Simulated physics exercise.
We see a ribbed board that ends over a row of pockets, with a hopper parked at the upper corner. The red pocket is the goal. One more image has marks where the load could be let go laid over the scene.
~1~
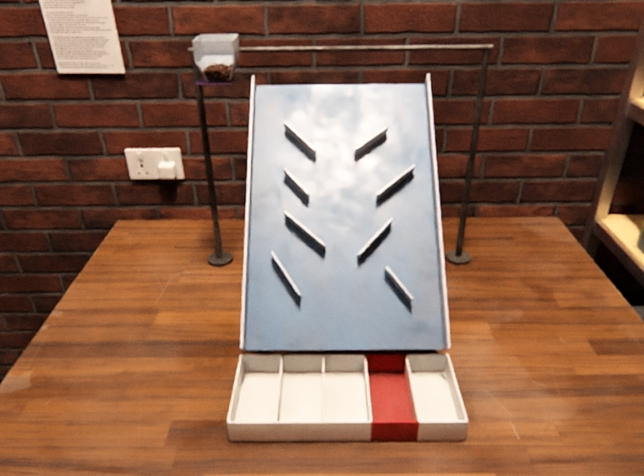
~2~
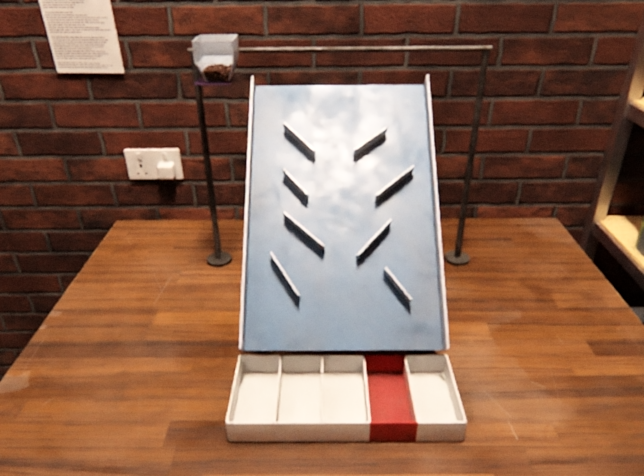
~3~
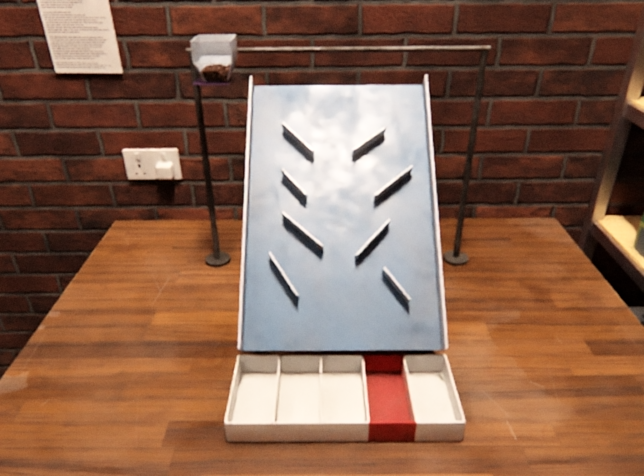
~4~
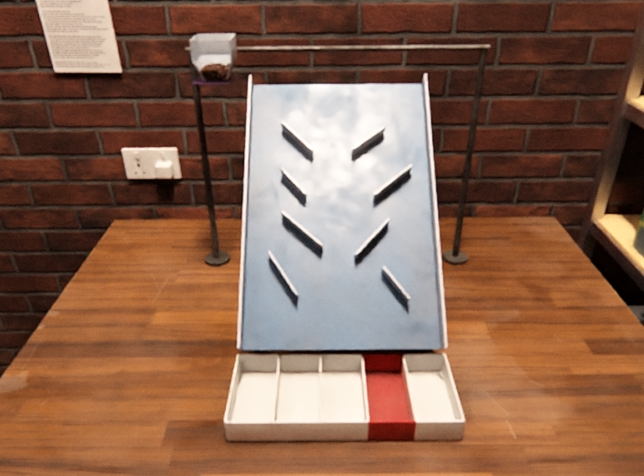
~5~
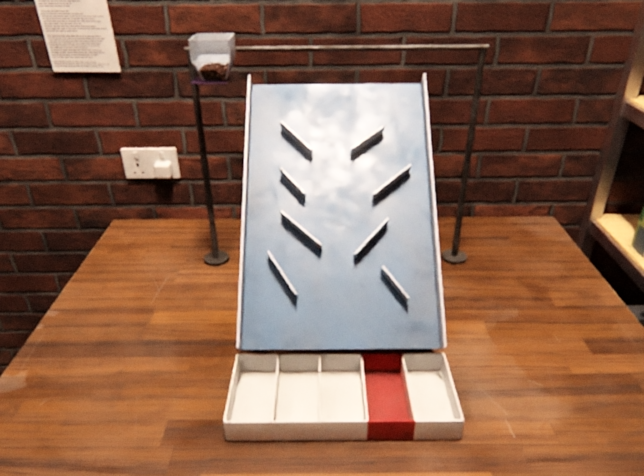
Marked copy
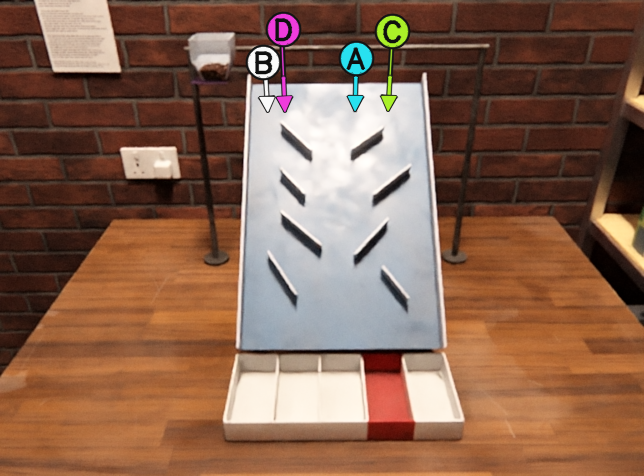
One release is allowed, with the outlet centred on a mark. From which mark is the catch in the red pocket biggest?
The answer is mark A.
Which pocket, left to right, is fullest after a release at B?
It is the first one.
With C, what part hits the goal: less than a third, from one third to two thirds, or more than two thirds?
Mark C gives less than a third.
On the marked copy, mark A meets the board at (355, 105); mark B meets the board at (267, 106); mark C meets the board at (388, 105); mark D meets the board at (284, 106).
With A, close to a third in the red pocket, close to a quarter in other pockets, close to a third outside the box.
With B, only a few in the red pocket, close to half in other pockets, close to half outside the box.
With C, a small share in the red pocket, close to a third in other pockets, close to half outside the box.
With D, a small share in the red pocket, close to half in other pockets, close to a third outside the box.
